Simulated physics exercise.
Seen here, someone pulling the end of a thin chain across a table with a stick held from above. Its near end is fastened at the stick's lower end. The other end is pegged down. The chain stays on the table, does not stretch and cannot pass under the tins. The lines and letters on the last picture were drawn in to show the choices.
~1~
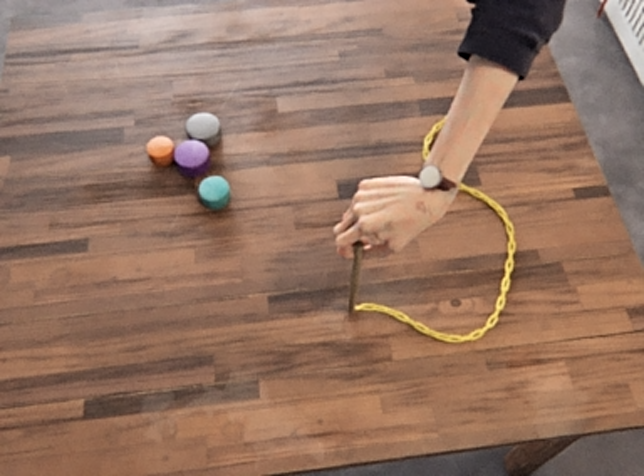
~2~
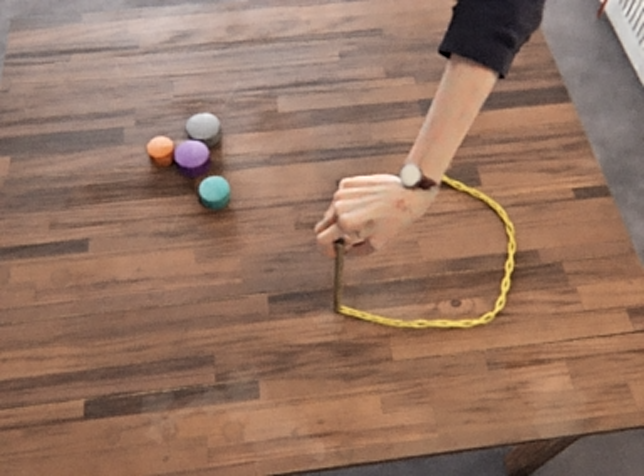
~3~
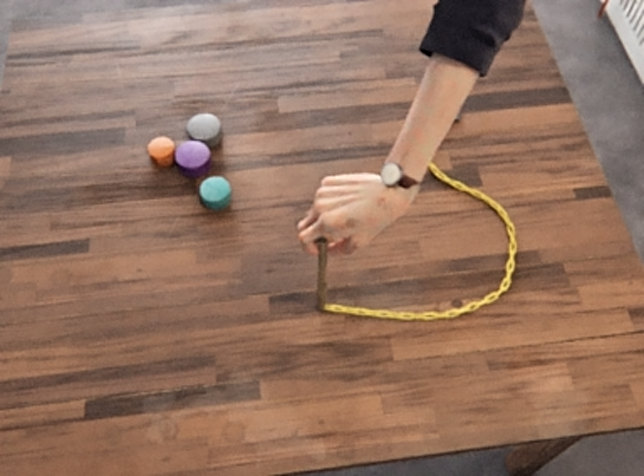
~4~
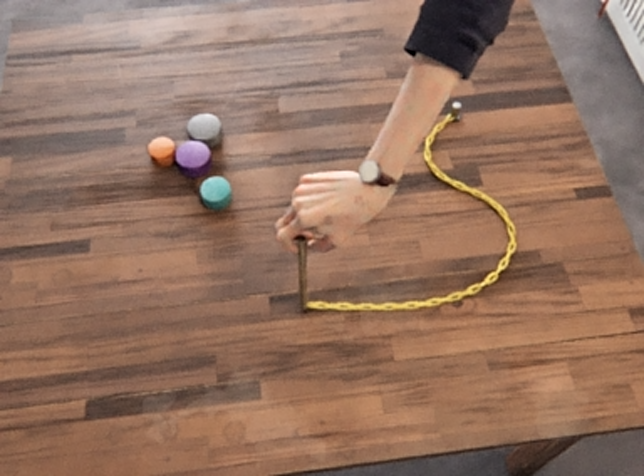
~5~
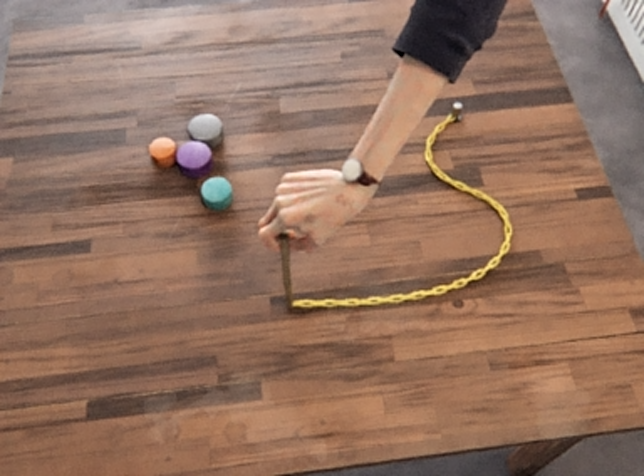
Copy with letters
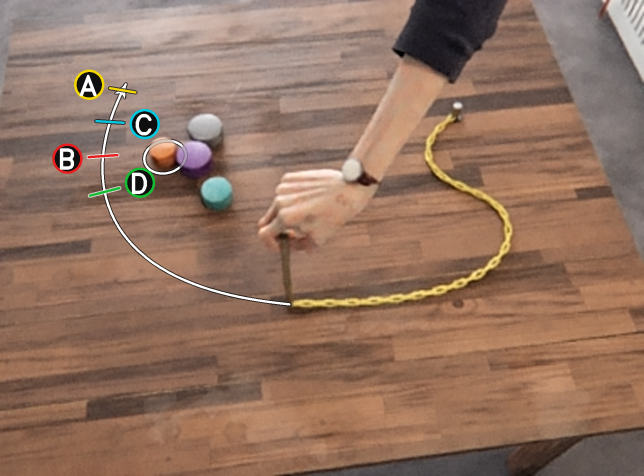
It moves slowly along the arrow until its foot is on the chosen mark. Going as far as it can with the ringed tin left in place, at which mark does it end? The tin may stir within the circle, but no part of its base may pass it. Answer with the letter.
C is the last safe stop.
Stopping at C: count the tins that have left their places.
One.
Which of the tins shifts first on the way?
Turquoise.
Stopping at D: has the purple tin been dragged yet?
By then, no.
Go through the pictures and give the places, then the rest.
Turquoise tin (215, 193); grey tin (204, 131), in the first picture.
Purple tin (193, 159), in the second picture.
Orange tin (162, 152); turquoise tin (216, 194), in the third picture.
Grey tin (205, 131); peg (455, 111), in the fourth picture.
Purple tin (195, 160); orange tin (164, 153); turquoise tin (217, 194), in the fifth picture.
On the marked copy, A at (123, 90); B at (103, 156); C at (110, 122); D at (105, 192); the ring at (165, 157); the route from (290, 304) via (119, 227) to (126, 84).
Following C. Soon after the start, foot of the stick (172, 275); orange tin (164, 153).
Later, foot of the stick (106, 198); orange tin (164, 153).
In the end, foot of the stick (110, 123); orange tin (164, 153); turquoise tin (219, 180); the orange tin is still in its ring.
As for the rest, A drags the ringed tin to (177, 138); B is safe but short; D is safe but short.
